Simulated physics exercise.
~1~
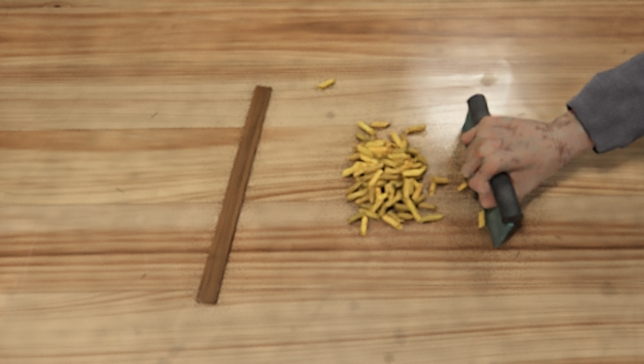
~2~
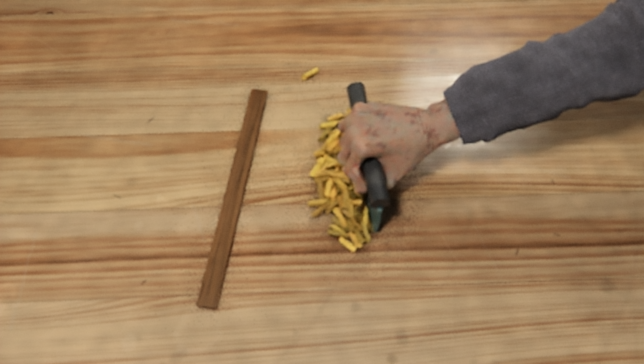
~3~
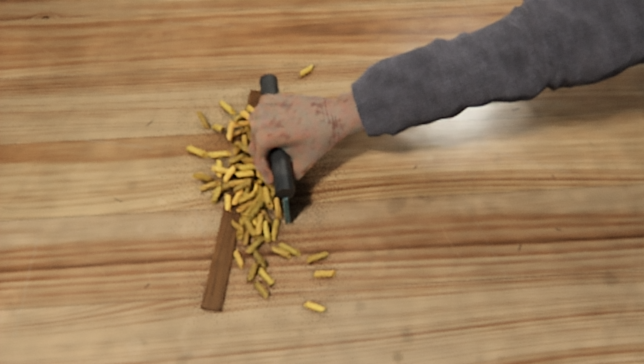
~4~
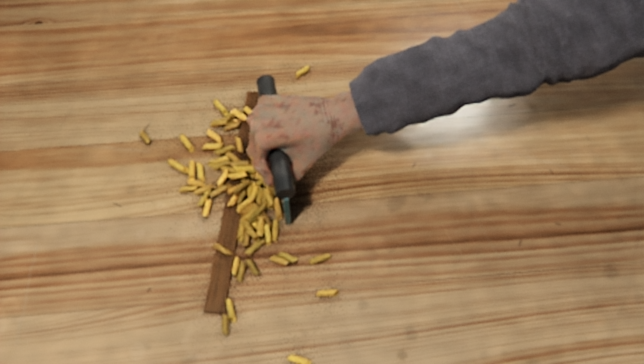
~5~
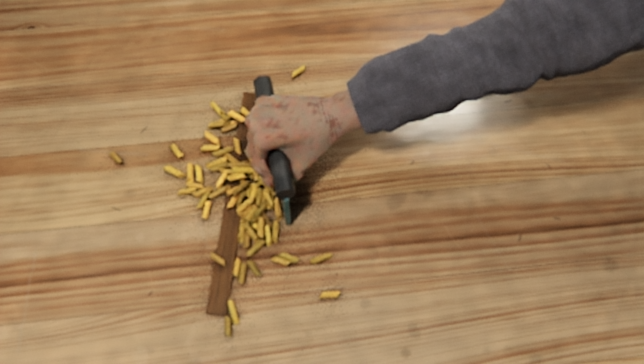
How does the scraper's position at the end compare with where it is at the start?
The scraper starts to the right of the pasta pile, well away from the wooden strip. By the end it is much further left and slightly higher in view, resting close beside the strip.
